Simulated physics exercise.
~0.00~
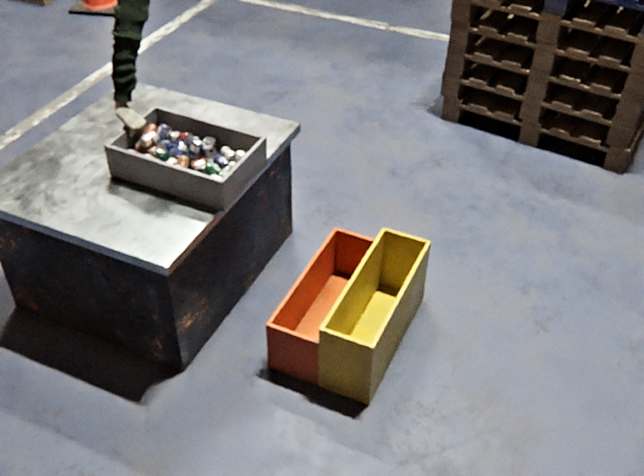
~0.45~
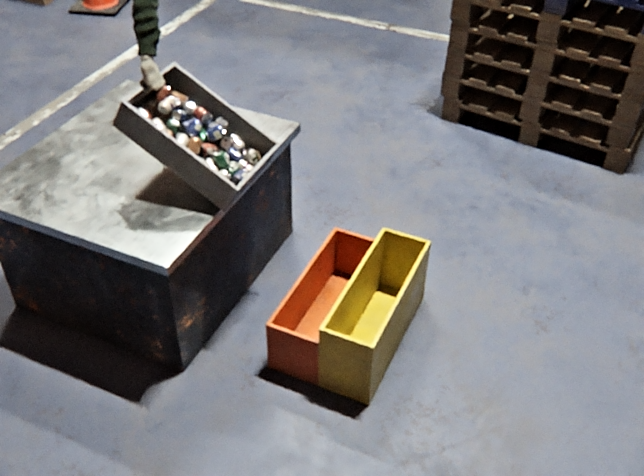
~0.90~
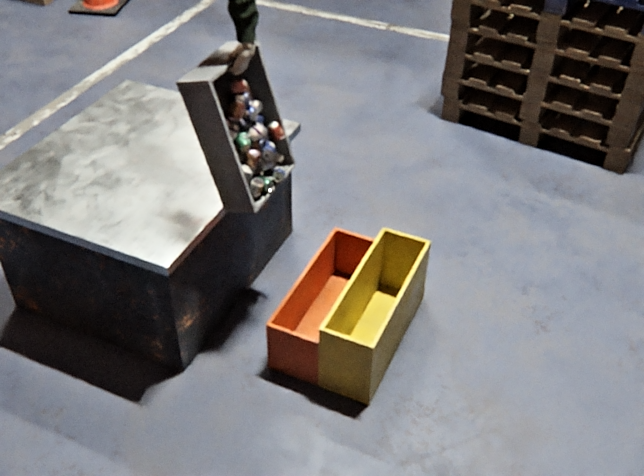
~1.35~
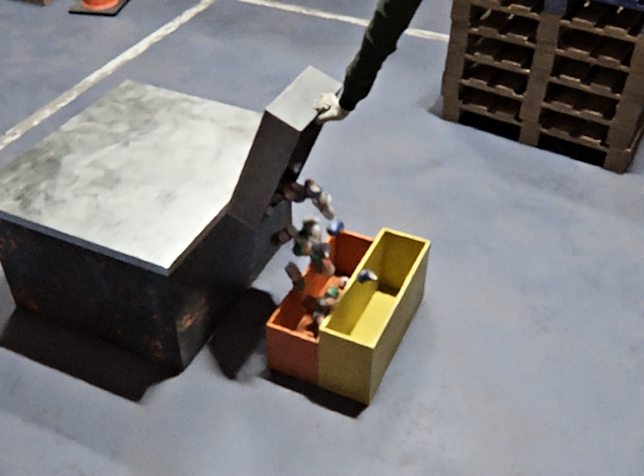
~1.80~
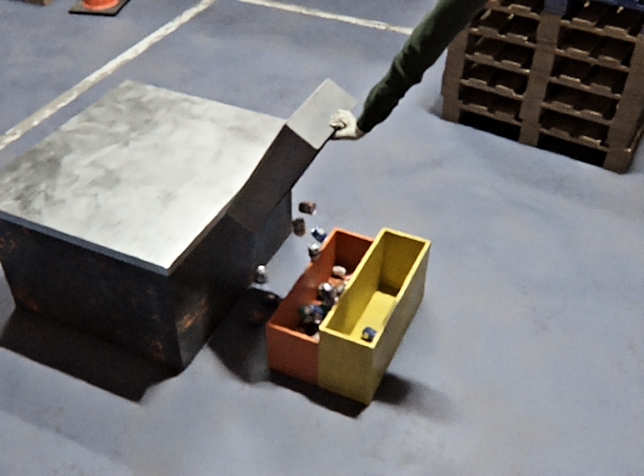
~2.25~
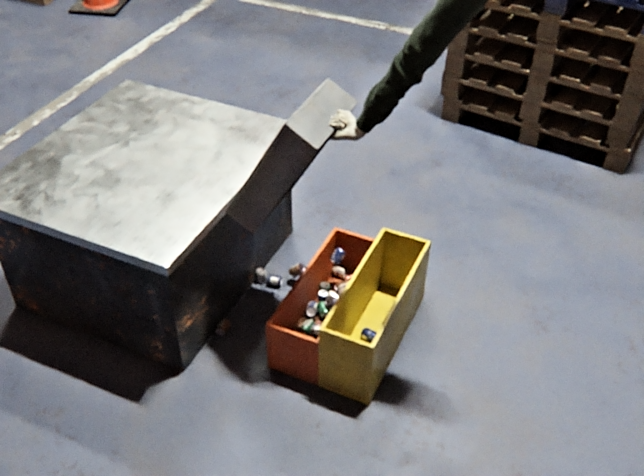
A gloved hand tips a grey crate, spilling small cans mostly into the orange trough.
